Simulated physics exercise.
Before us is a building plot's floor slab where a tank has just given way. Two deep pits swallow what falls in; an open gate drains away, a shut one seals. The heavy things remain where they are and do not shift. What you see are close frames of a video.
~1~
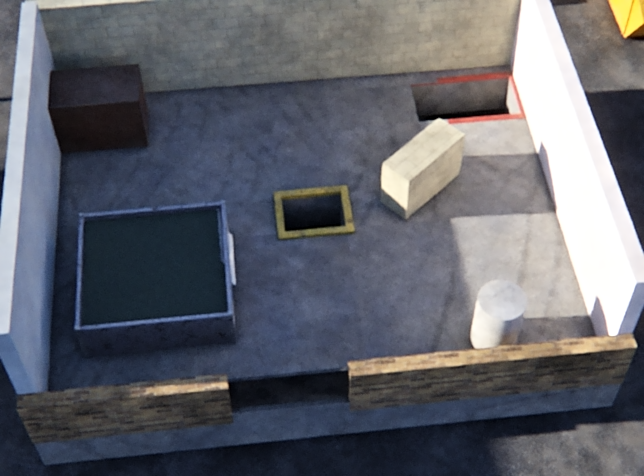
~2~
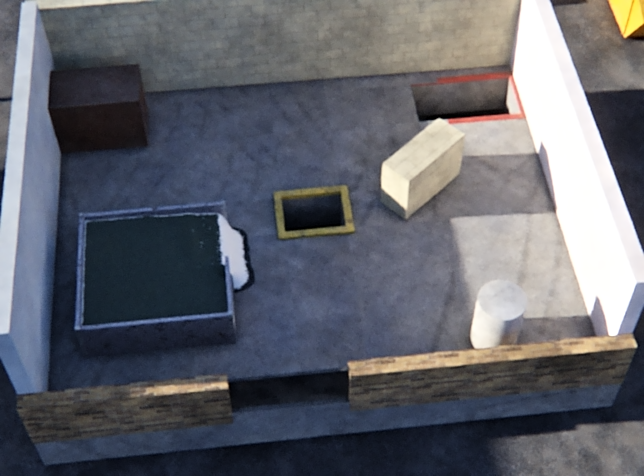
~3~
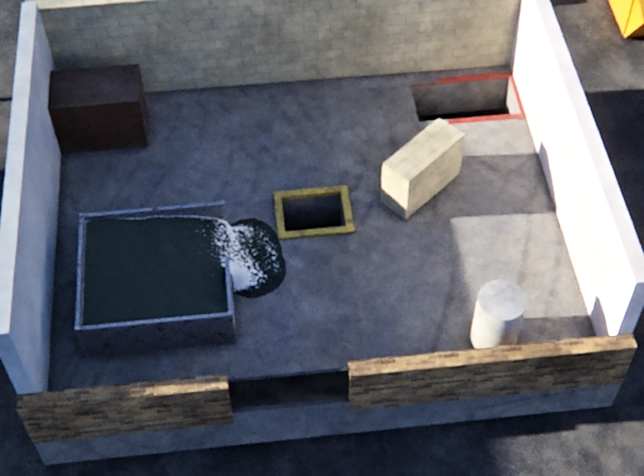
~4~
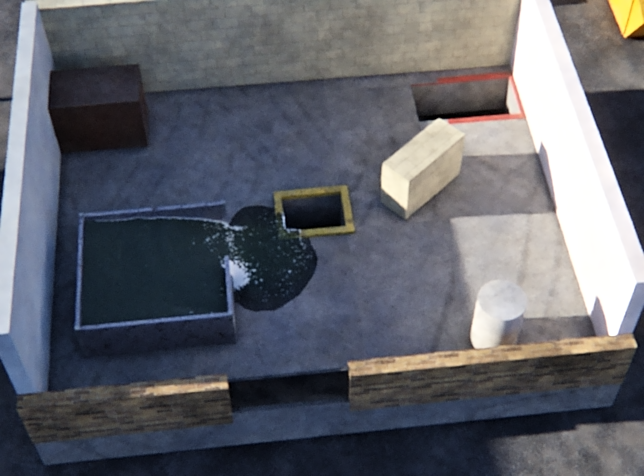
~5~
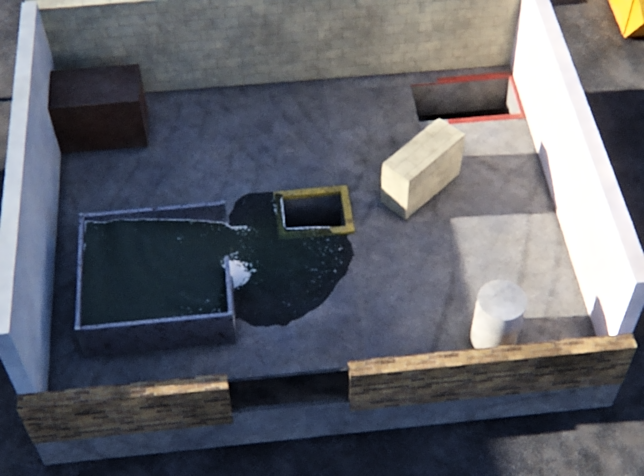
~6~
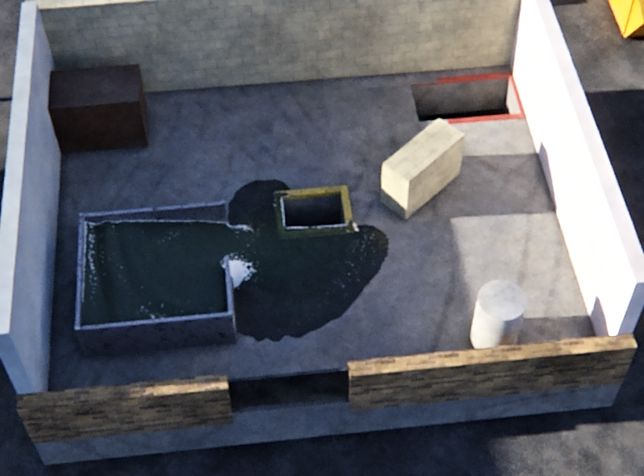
On a walled concrete floor, dark water bursts from a tank and spreads rightward around a yellow-rimmed pit.
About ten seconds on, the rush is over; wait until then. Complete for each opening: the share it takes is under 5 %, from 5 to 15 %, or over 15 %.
The share the gate takes is under 5 %; the share the yellow pit takes is over 15 %; the share the red pit takes is over 15 %.
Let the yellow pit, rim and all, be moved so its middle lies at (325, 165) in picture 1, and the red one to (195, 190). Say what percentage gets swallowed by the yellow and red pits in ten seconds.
Roughly, in per cent: Yellow 8, red 0.
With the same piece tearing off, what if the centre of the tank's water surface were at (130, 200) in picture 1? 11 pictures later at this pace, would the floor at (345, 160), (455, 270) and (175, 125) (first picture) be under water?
In sequence: Inundated, next unflooded, then unflooded.
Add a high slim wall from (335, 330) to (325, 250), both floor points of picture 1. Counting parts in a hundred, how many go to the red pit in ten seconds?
Roughly 6 per cent ends up in the red pit.
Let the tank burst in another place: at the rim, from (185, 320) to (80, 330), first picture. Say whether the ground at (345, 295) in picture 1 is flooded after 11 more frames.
Check at the given point: Inundated.
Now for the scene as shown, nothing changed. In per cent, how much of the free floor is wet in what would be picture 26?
It comes to roughly 45 in a hundred.
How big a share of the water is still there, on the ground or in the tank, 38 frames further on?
The share not yet gone is roughly 74 percent.
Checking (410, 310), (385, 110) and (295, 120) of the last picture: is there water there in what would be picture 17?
Listed points: Inundated / unwetted / inundated.
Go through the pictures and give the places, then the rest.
The first picture shows the tank at (154, 266) is whole and still.
In the second picture, the front is at (243, 286), out from the gap at (225, 248).
In the third picture, the front is at (278, 280), out from the gap at (226, 250).
In the fourth picture, water pours out at (226, 251) and has run to (311, 268).
In the fifth picture, water pours out at (226, 251) and has run to (347, 255).
In the sixth picture, the front is at (382, 240), out from the gap at (226, 251).
A moment on, water covers 25 % of the floor; the gate 0 %, the yellow pit 5 %, the red pit 0 %.
Next, water covers 35 % of the floor; the gate 0 %, the yellow pit 11 %, the red pit 0 %.
Then, water covers 45 % of the floor; the gate 0 %, the yellow pit 16 %, the red pit 0 %.
Later, water covers 50 % of the floor; the gate 0 %, the yellow pit 22 %, the red pit 5 %.
In the end, water covers 65 % of the floor; the gate 0 %, the yellow pit 25 %, the red pit 17 %.
